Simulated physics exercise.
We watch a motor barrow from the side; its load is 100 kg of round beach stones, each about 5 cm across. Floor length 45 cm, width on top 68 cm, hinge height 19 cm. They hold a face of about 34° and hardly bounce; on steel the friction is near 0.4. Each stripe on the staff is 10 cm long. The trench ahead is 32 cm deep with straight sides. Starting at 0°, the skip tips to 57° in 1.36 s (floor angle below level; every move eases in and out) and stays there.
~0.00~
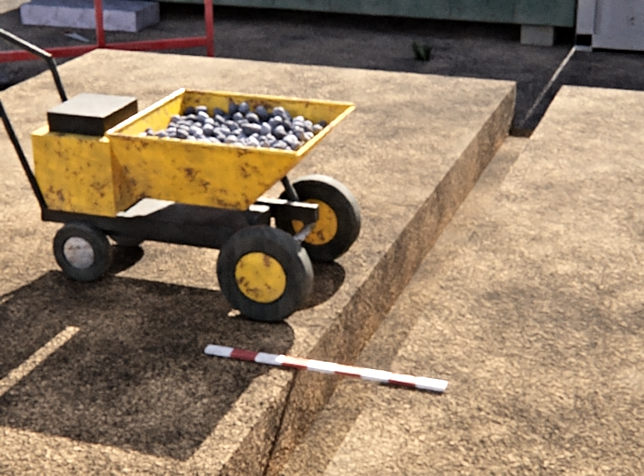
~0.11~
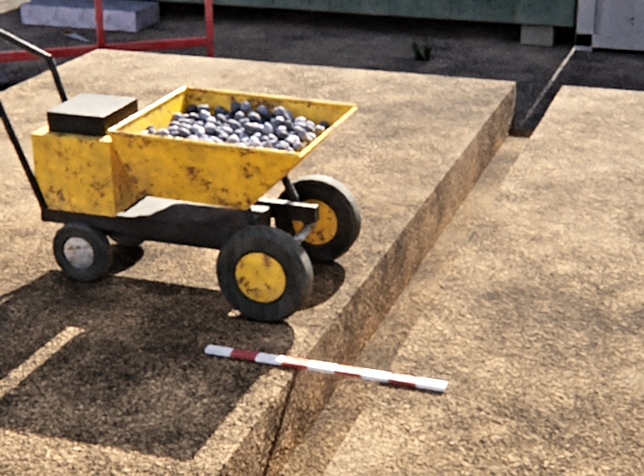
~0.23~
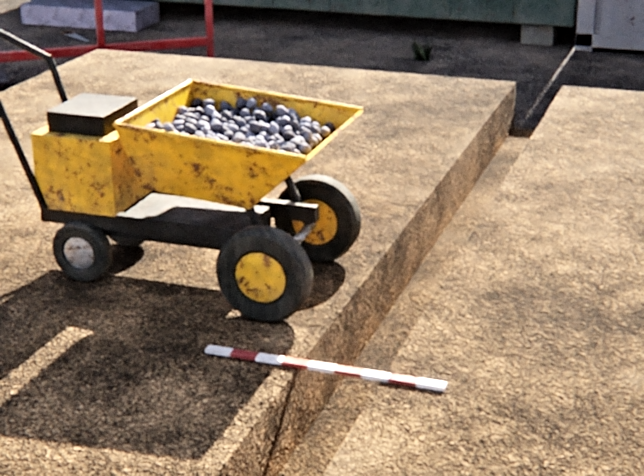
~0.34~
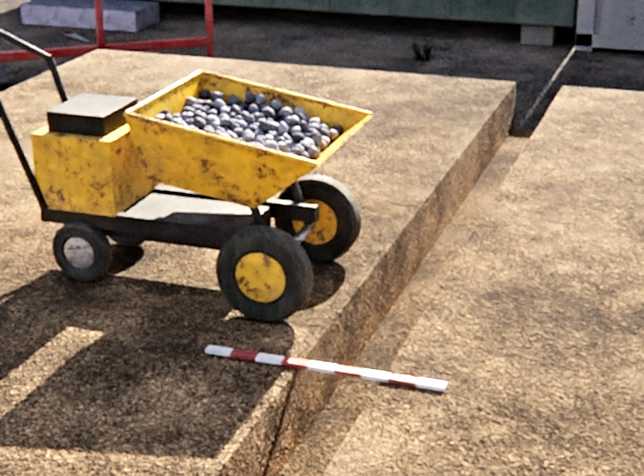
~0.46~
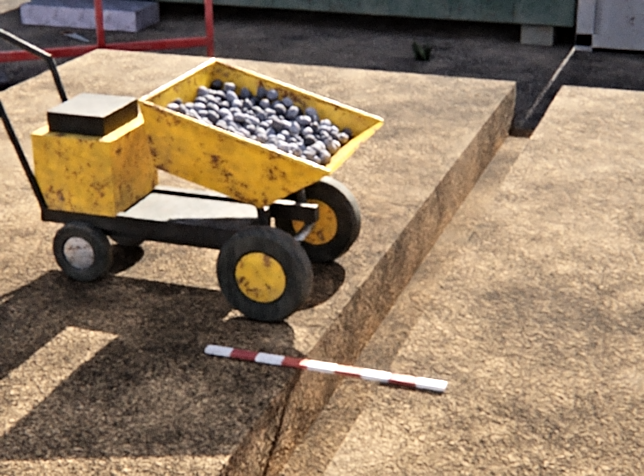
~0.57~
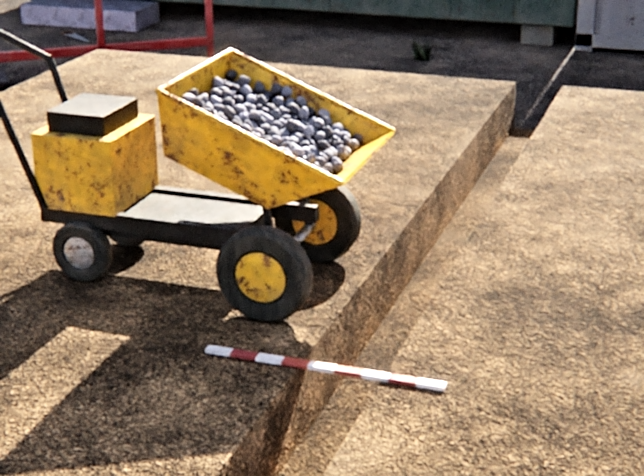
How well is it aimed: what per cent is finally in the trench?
Close to 30 in a hundred.
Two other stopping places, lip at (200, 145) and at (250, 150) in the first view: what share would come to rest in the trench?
First some 95, then 75 per cent.
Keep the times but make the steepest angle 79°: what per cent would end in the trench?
Then about 15 per cent.
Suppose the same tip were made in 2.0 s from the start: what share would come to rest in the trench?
It would be near 35 per cent.
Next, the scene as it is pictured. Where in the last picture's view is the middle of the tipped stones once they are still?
Their middle is at about (461, 307).
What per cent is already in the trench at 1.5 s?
About 0 per cent by then.
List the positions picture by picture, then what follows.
The skip is at 0°, its lip at (297, 155); the top of the load is at (264, 120), in the first frame.
The skip is at 1°, its lip at (299, 156); the top of the load is at (264, 118); the stones move at 0.2 m/s on average, in the second frame.
The skip is at 4°, its lip at (306, 159); the top of the load is at (234, 110); the stones move at 0.3 m/s on average, in the third frame.
Lip at (317, 165), floor tilted 9°, highest stones at (218, 102); the stones move at 0.4 m/s on average, in the fourth frame.
The skip is at 15°, its lip at (329, 173); the top of the load is at (216, 95); the stones move at 0.5 m/s on average, in the fifth frame.
Lip at (343, 184), floor tilted 22°, highest stones at (226, 87); the stones move at 0.5 m/s on average, in the sixth frame.
After 1.0 s the floor is at 48°; 100 % in the skip; the foremost stones are at (380, 209).
After 1.5 s the floor is at 57°; 75 % in the skip, 2 % in the trench, 22 % past the trench; the foremost stones are at (480, 331).
After 1.8 s the floor is at 57°; 41 % in the skip, 2 % in the trench, 58 % past the trench; the foremost stones are at (589, 328).
After 3.8 s the floor is at 57°; 0 % in the skip, 30 % in the trench, 70 % past the trench; the foremost stones are past the picture's edge.
